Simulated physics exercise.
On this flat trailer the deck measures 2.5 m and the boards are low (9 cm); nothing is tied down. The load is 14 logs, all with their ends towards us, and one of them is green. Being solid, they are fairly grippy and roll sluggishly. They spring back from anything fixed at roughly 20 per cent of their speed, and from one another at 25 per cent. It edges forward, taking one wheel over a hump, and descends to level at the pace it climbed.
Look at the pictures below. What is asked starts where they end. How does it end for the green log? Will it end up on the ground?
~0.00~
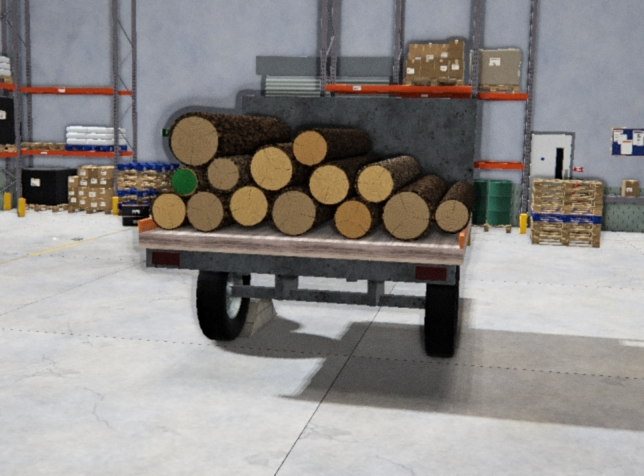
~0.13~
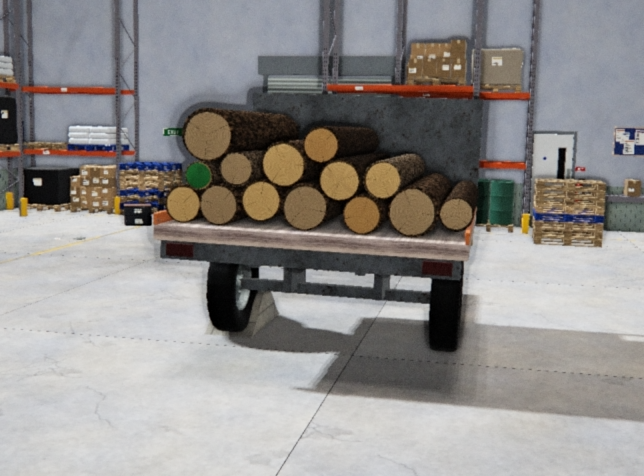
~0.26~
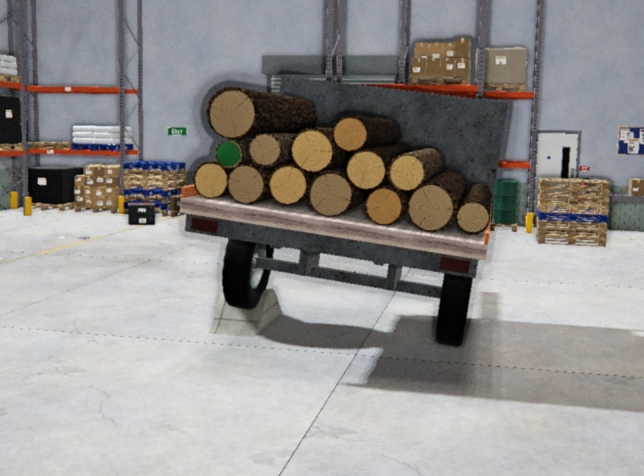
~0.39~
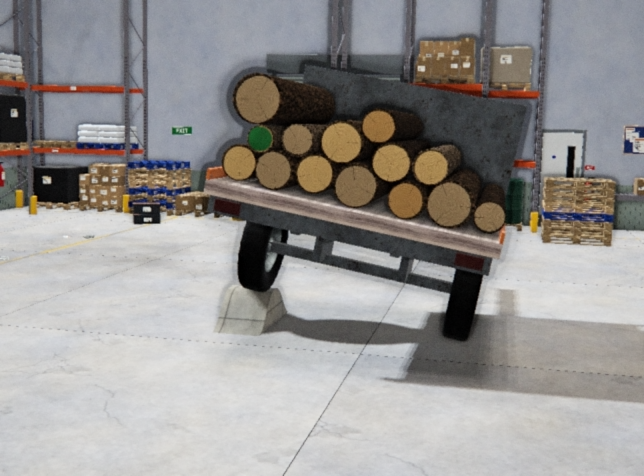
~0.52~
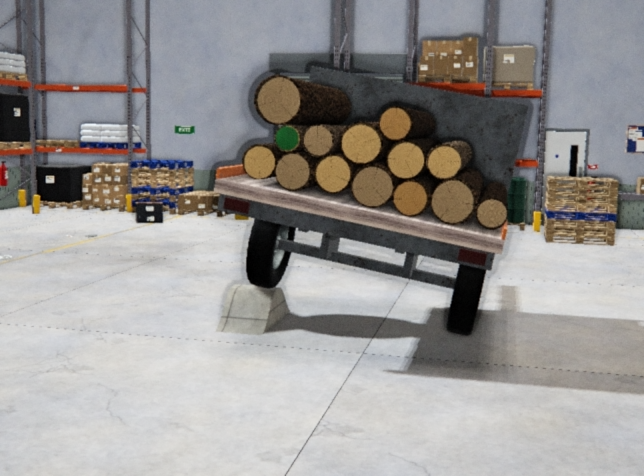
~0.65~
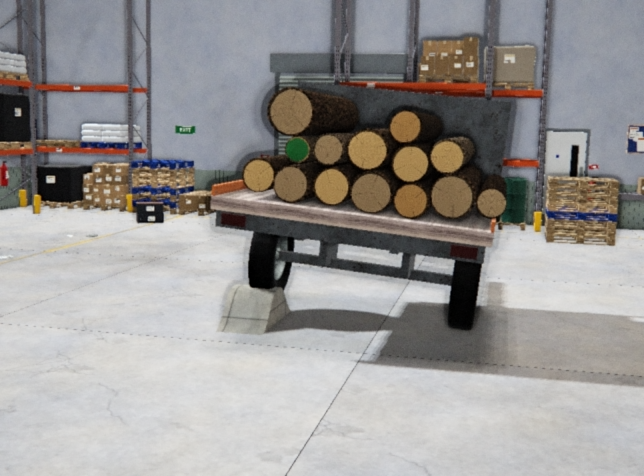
It never drops off.
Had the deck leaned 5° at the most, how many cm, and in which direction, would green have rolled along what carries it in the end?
I'd expect some 0 centimetres to the right.
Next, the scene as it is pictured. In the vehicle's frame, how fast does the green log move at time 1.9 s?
Its speed is roughly 0.1 m/s.
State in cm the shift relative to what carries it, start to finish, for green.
The green one comes to 60.
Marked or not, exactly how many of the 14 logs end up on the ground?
Total: 3.
Then, 1.9 s in, green is up on others, 90 cm from the left edge; 3 gone from the deck.
In the end (3.4 s), green is up on others, 85 cm from the left edge; 3 gone from the deck.
